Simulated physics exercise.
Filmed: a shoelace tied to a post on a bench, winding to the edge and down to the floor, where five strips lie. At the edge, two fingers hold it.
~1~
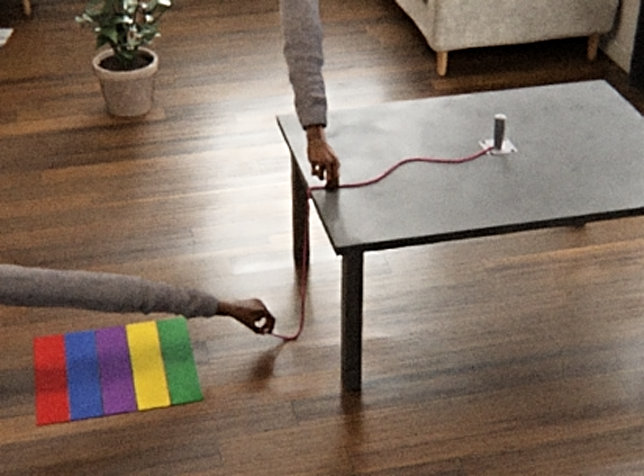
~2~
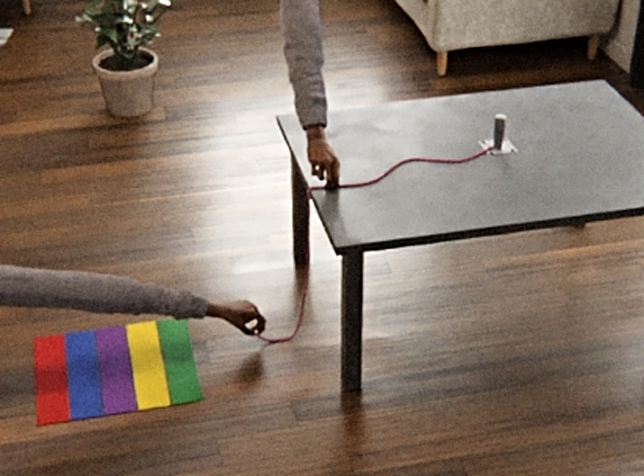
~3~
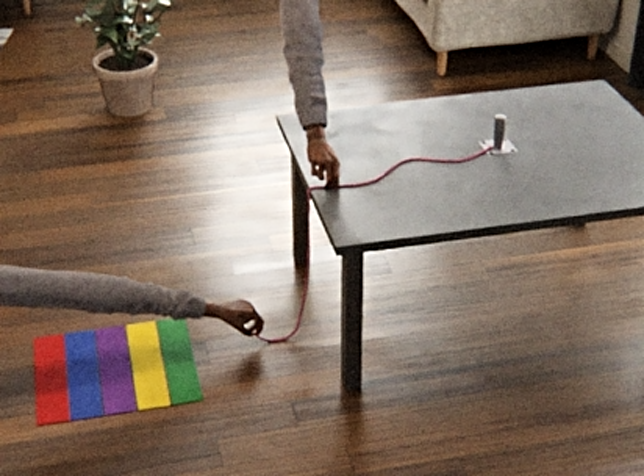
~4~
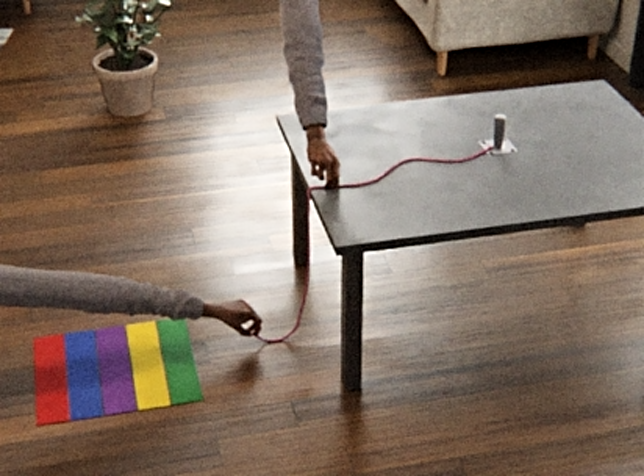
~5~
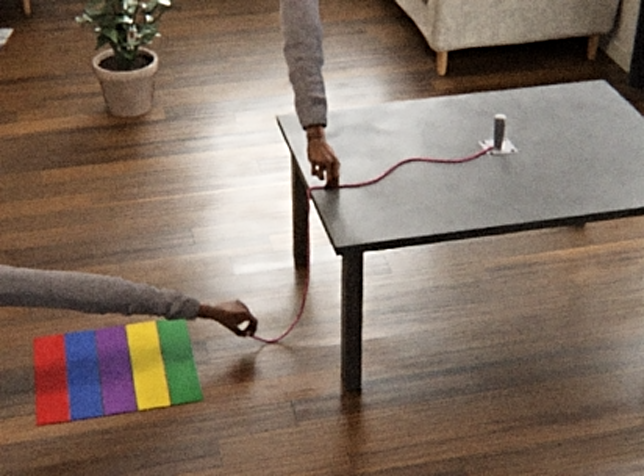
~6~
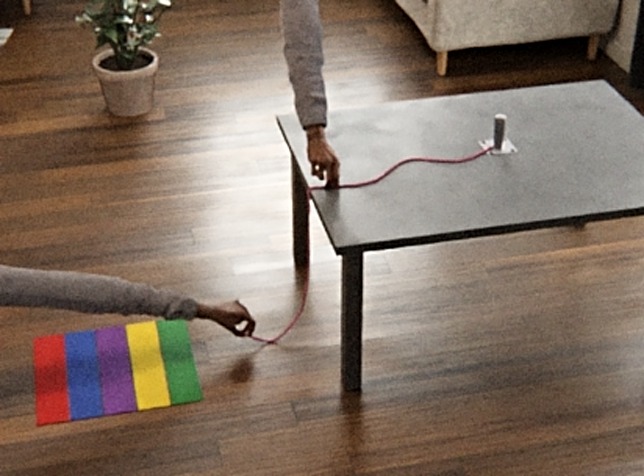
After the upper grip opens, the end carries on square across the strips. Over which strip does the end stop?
Over the yellow strip.
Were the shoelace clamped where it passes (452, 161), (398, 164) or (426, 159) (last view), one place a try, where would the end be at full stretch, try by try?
That would be (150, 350) for the first, (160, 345) for the second and (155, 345) for the third.
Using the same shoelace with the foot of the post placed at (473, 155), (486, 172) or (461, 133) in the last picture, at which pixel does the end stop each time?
Near (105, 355); near (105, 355); near (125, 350).
Soon after, end near (204, 340); short of the strips.
Then, end near (168, 346); over green.
At full stretch, end near (146, 349); over yellow. It gets as far as the yellow strip.
